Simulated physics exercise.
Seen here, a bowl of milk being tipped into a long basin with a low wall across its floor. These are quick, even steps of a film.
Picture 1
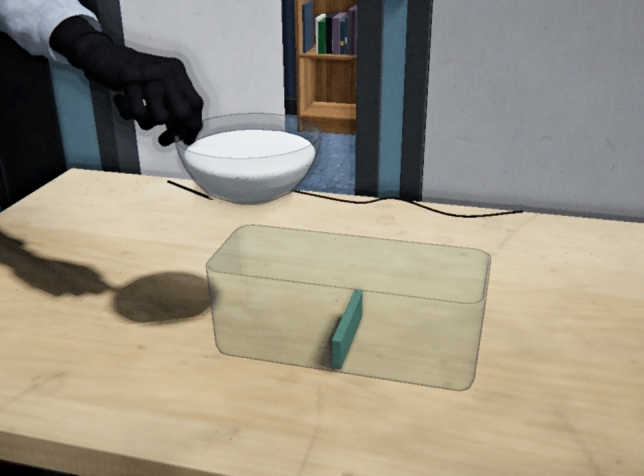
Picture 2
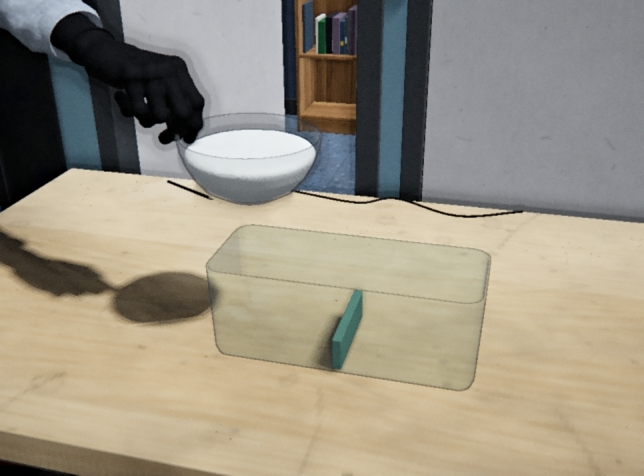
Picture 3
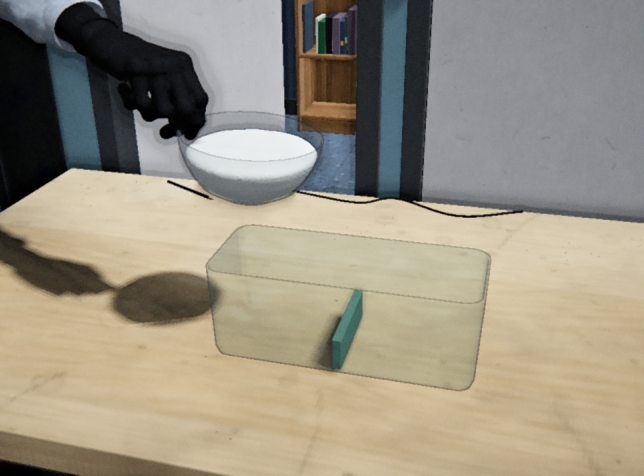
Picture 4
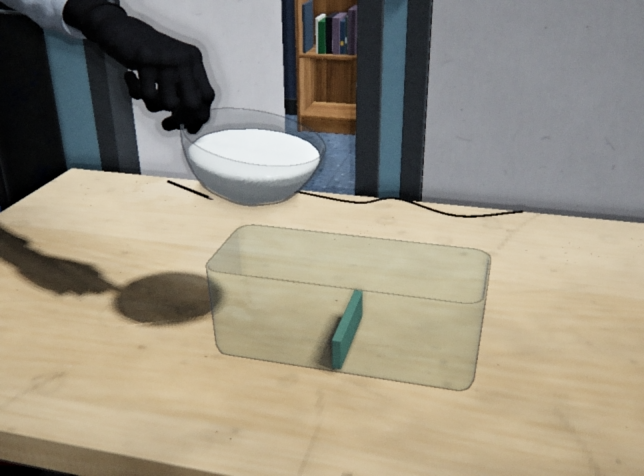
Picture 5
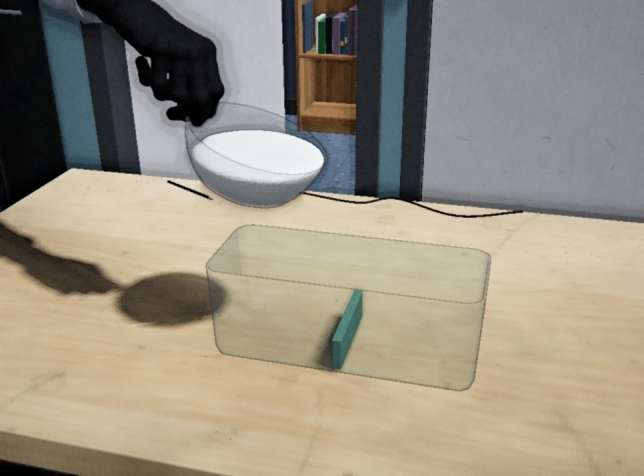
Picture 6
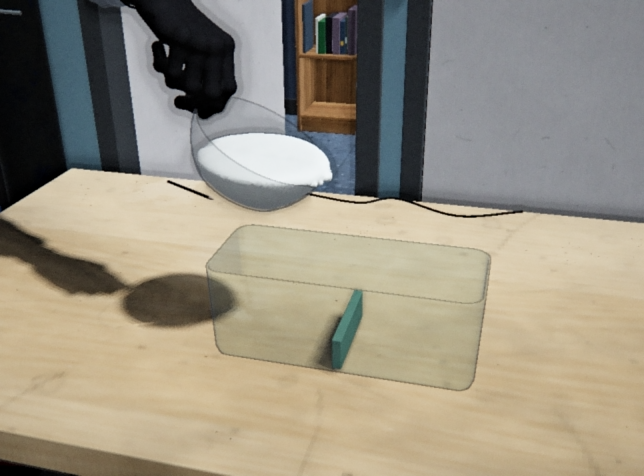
Above a wooden table, a dark-gloved hand held a clear bowl of milk over a long see-through basin with a low green wall inside, then gradually tilted it rightward until milk reached the rim.
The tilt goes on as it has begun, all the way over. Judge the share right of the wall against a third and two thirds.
It comes to from a third to two thirds.
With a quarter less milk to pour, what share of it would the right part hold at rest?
About 55 per cent.
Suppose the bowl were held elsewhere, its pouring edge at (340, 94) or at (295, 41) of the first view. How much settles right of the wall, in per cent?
The first gives 80 %, the second 60 %.
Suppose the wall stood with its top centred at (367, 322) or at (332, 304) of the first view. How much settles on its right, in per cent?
In turn 40 and 75 in a hundred.
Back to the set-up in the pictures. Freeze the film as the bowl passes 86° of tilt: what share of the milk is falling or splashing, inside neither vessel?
It comes to 30 per cent or so.
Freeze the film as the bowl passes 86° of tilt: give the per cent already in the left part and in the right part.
Some 10 per cent left and 45 right.
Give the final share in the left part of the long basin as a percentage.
Some 40 per cent.
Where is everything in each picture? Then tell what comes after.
It leans 0°; its right rim is at (318, 141); the milk meets the walls at (191, 144) and (314, 154); the long basin's rim runs from (223, 247) to (488, 278); the wall's top is at (348, 315), in the first frame.
It leans 1°; its right rim is at (319, 143); the milk meets the walls at (191, 143) and (315, 154), in the second frame.
It leans 5°; its right rim is at (320, 148); the milk meets the walls at (192, 141) and (316, 158), in the third frame.
It leans 11°; its right rim is at (322, 156); the milk meets the walls at (195, 140) and (319, 160), in the fourth frame.
It leans 20°; its right rim is at (324, 167); the milk meets the walls at (199, 142) and (323, 161), in the fifth frame.
It leans 30°; its right rim is at (323, 179); the milk meets the walls at (204, 145) and (324, 170); 4 per cent is over the edge, in the sixth frame.
A moment on, the bowl is tipped on its side and 17 per cent is still to pour, 10 is left of the wall and 45 right of it.
Next, the bowl is tipped right over and 0 per cent is still to pour, 38 is left of the wall and 60 right of it.
Then the bowl is tipped right over and 0 per cent is still to pour, 39 is left of the wall and 60 right of it.
Later the bowl is tipped right over and 0 per cent is still to pour, 39 is left of the wall and 60 right of it.
In the end 39 per cent lies left of the wall, 60 right of it and 1 outside.
